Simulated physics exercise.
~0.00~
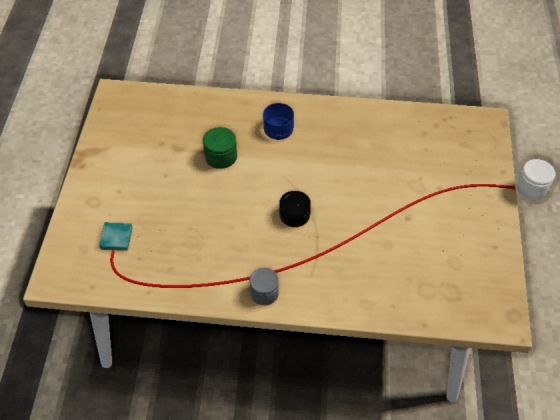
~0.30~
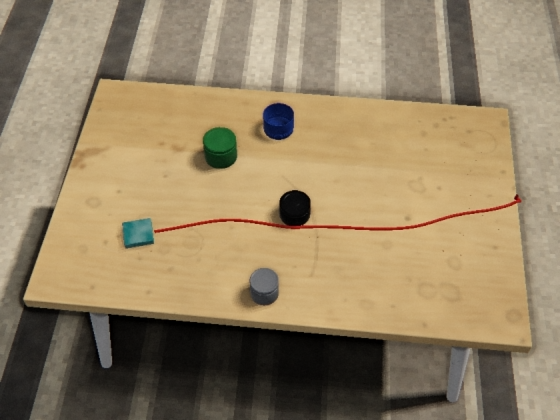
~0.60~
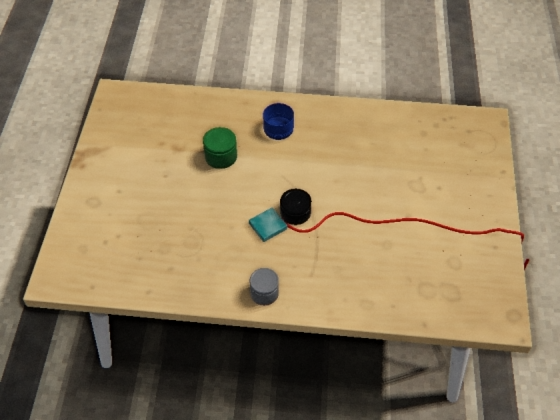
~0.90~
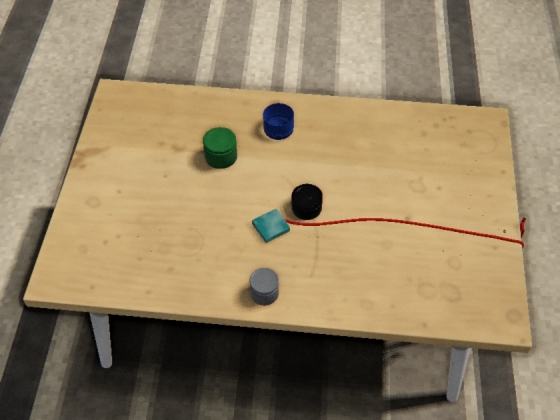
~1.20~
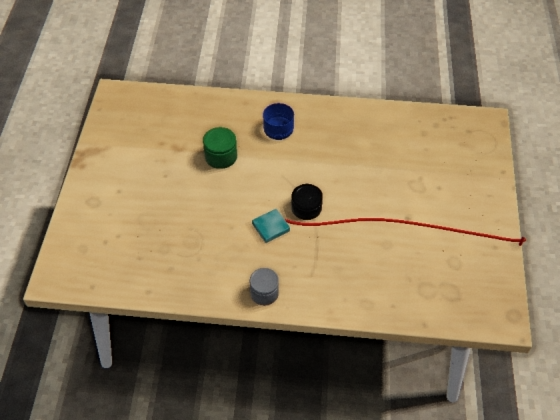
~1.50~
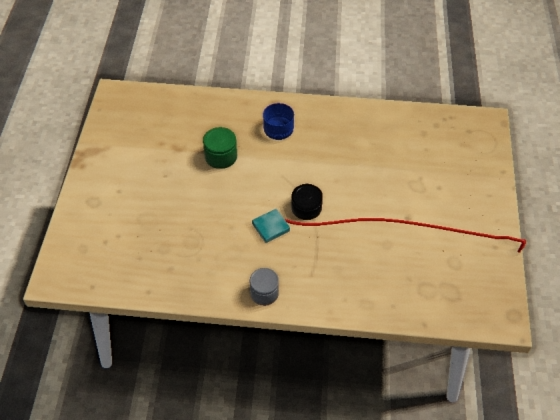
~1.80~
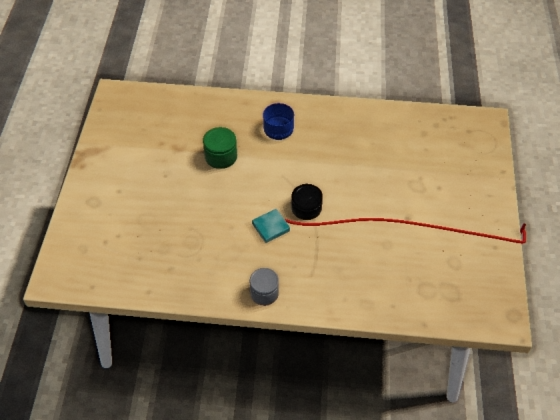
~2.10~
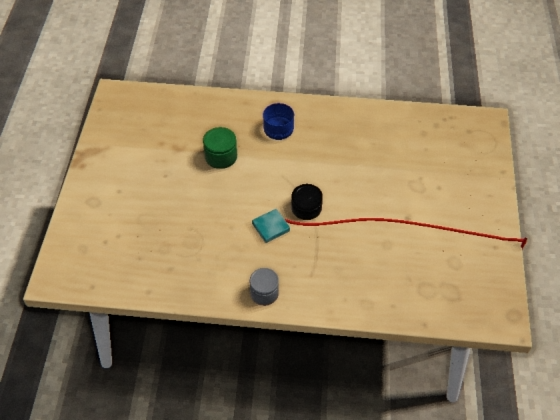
A white speaker tips past the right edge of a wooden table, tied by a thin red cable to a teal phone lying near the left side. The speaker drops out of sight, and the curving cable straightens and draws the phone to the right. The phone slides a long way across the top, between the other items, until it reaches the black tub near the middle. The black tub shifts slightly right and away. The phone then rests beside it, the cable stretching over the edge and its end flicking slightly, while the blue cup, green tub and grey tub remain in place.
